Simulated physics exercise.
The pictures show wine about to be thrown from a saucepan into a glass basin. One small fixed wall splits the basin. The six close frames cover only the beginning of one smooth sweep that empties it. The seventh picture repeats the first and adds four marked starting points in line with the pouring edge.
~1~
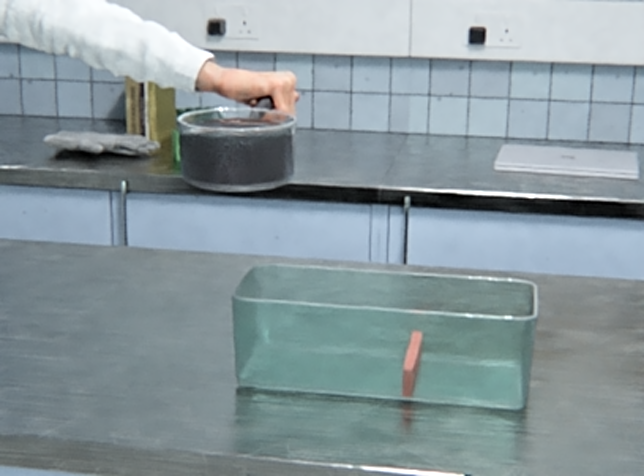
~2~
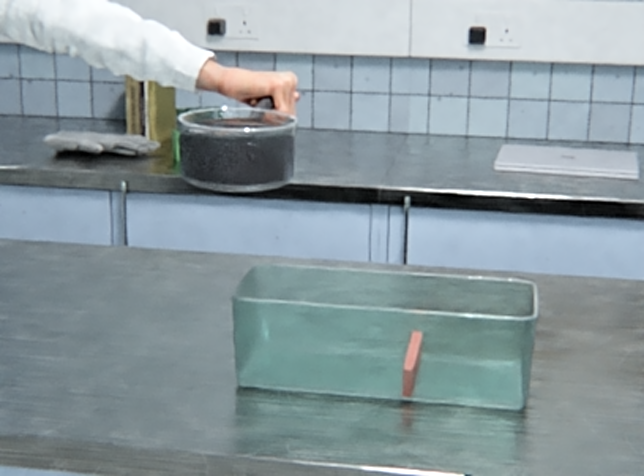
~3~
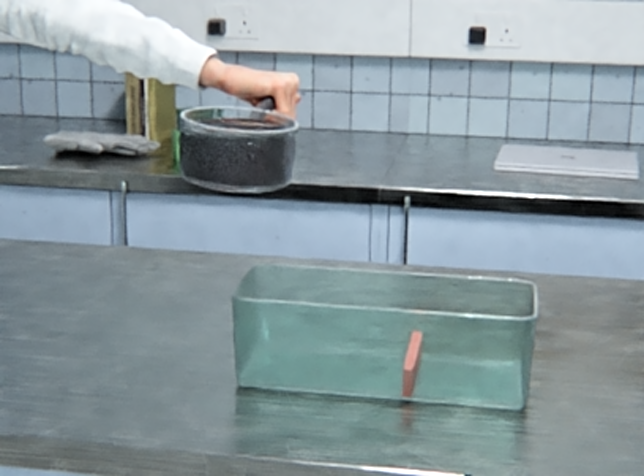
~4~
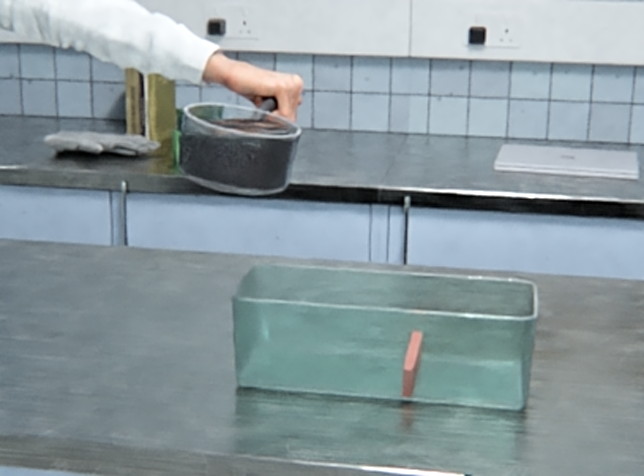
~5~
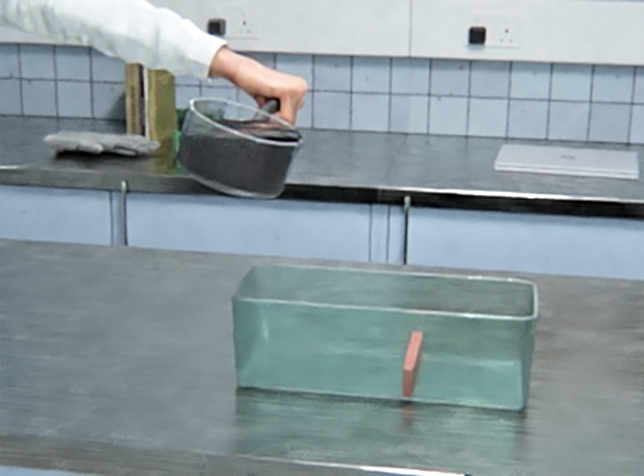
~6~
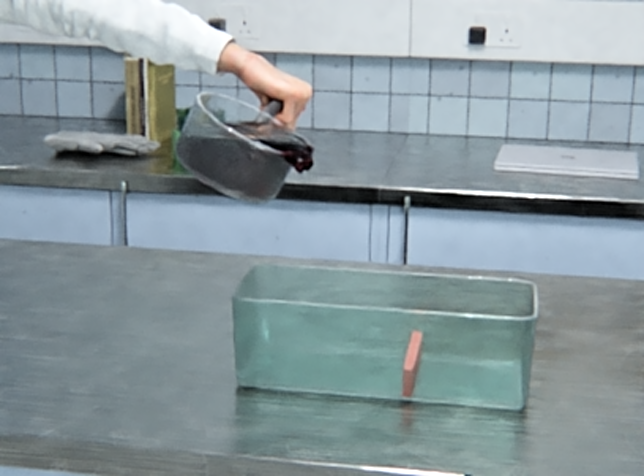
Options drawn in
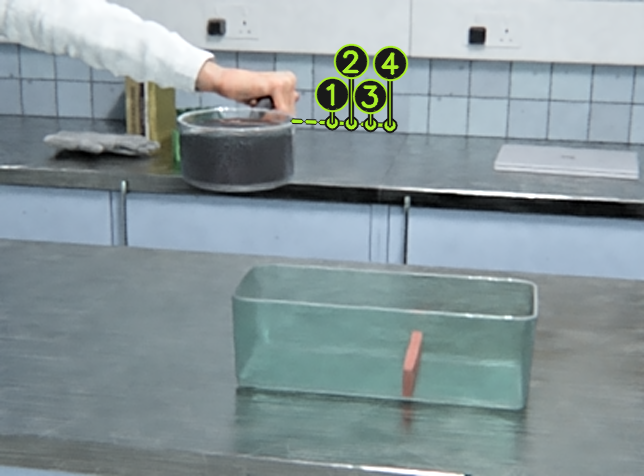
In the video, a hand holds a clear saucepan of dark liquid above and to the left of a glass basin containing a small reddish wall, then gradually tilts it rightward until the liquid emerges over the lip.
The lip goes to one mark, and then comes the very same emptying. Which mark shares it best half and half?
2 beats the others.
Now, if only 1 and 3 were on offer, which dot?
That is dot 3.
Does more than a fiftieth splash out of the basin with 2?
No.
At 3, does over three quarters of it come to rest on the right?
No, it does not.
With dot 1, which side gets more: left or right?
More ends on the left.
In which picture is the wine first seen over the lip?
In picture 5.
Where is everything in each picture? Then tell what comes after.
Upright, lip at (293, 121); basin from (236, 382) to (528, 407); top of the wall at (413, 349); nothing has left yet.
Upright, lip at (293, 122); nothing has left yet.
Tipped about 5°, lip at (295, 125); nothing has left yet.
Tipped about 11°, lip at (297, 132); nothing has left yet.
Tipped about 18°, lip at (299, 140); wine is over the lip, down to (299, 140).
Tipped about 27°, lip at (300, 150); wine is over the lip, down to (309, 167).
On the marked copy, 1 at (332, 122); 2 at (351, 123); 3 at (370, 124); 4 at (390, 125).
With 1, about 75 % ends left of the wall and 23 % right of it.
With 2, about 49 % ends left of the wall and 50 % right of it.
With 3, about 39 % ends left of the wall and 60 % right of it.
With 4, about 29 % ends left of the wall and 70 % right of it.
